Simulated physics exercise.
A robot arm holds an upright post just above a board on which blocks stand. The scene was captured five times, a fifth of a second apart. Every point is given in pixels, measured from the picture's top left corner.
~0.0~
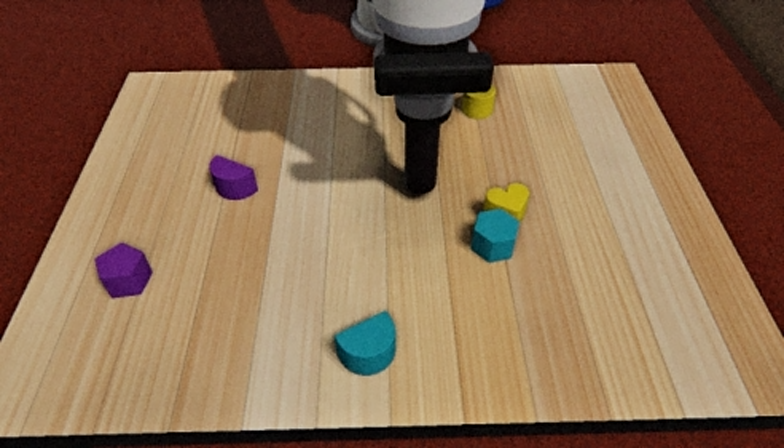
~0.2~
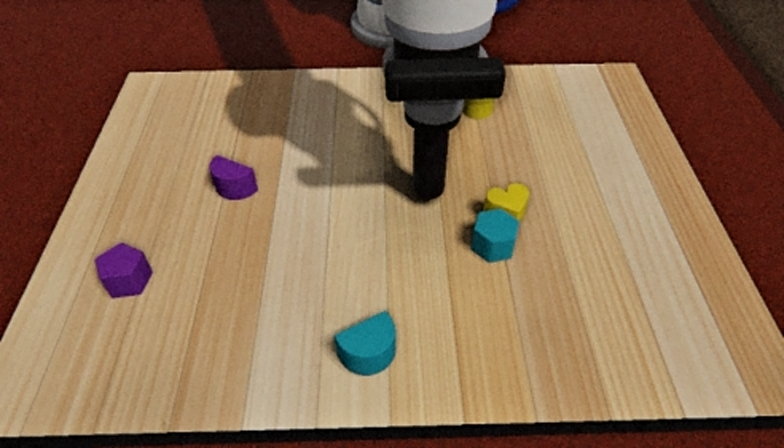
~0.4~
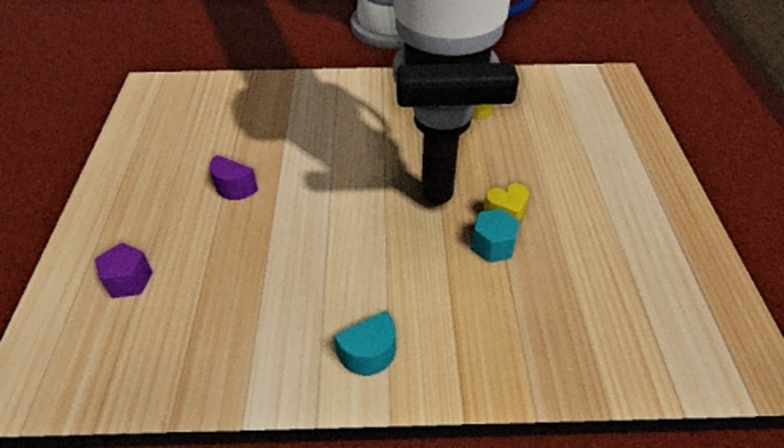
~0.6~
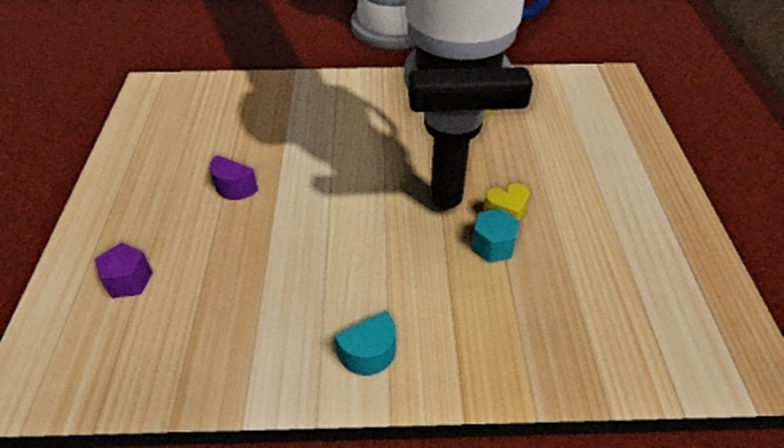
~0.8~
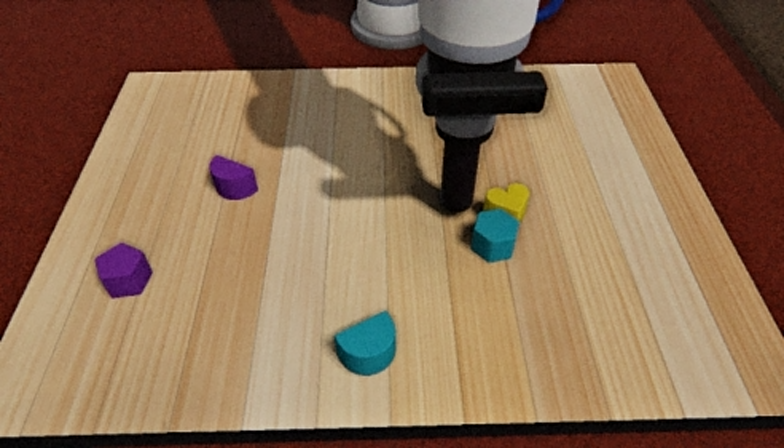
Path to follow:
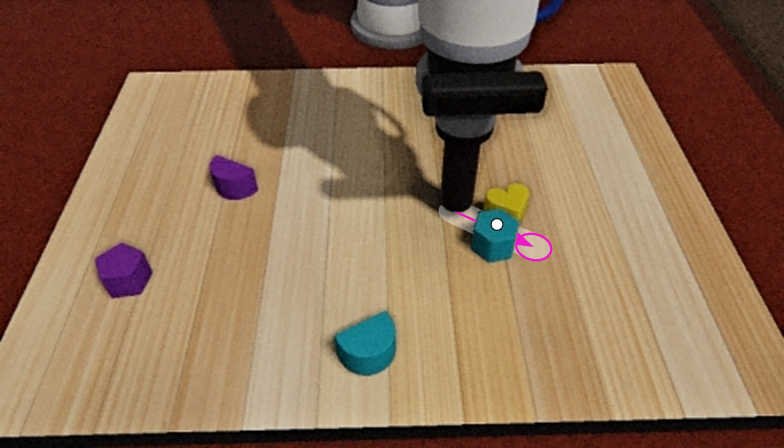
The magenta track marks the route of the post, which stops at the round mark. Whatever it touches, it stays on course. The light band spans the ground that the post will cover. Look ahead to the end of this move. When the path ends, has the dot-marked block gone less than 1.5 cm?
I expect not.
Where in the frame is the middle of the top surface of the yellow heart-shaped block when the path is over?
It should be at about (550, 198).
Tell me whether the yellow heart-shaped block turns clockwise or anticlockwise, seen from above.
Anticlockwise.
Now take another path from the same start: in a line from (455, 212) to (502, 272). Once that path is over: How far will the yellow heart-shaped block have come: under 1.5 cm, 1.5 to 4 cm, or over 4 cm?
Shift: Under 1.5 cm.
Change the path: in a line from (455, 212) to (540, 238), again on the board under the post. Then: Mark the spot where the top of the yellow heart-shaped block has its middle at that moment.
Top centre: (565, 197).
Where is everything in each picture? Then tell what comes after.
Tip of the post (420, 185), middles of tops, turquoise hexagonal block (497, 224), yellow heart-shaped block (509, 196), in the first picture.
Post (428, 190), nothing pushed, in the second picture.
Post (437, 194), nothing pushed, in the third picture.
Post (446, 199), nothing pushed, in the fourth picture.
Post (456, 202), turquoise hexagonal block (497, 224), yellow heart-shaped block (509, 196), in the fifth picture.
The line goes straight from (455, 212) to (534, 247); the dot is on the turquoise hexagonal block.
What follows on the original path. Halfway along, post (496, 220); turquoise hexagonal block (511, 237), turned 15° clockwise; yellow heart-shaped block (534, 198), turned 35° anticlockwise.
At the end, post (536, 238); turquoise hexagonal block (522, 251), turned 40° clockwise; yellow heart-shaped block (550, 198), turned 85° anticlockwise.
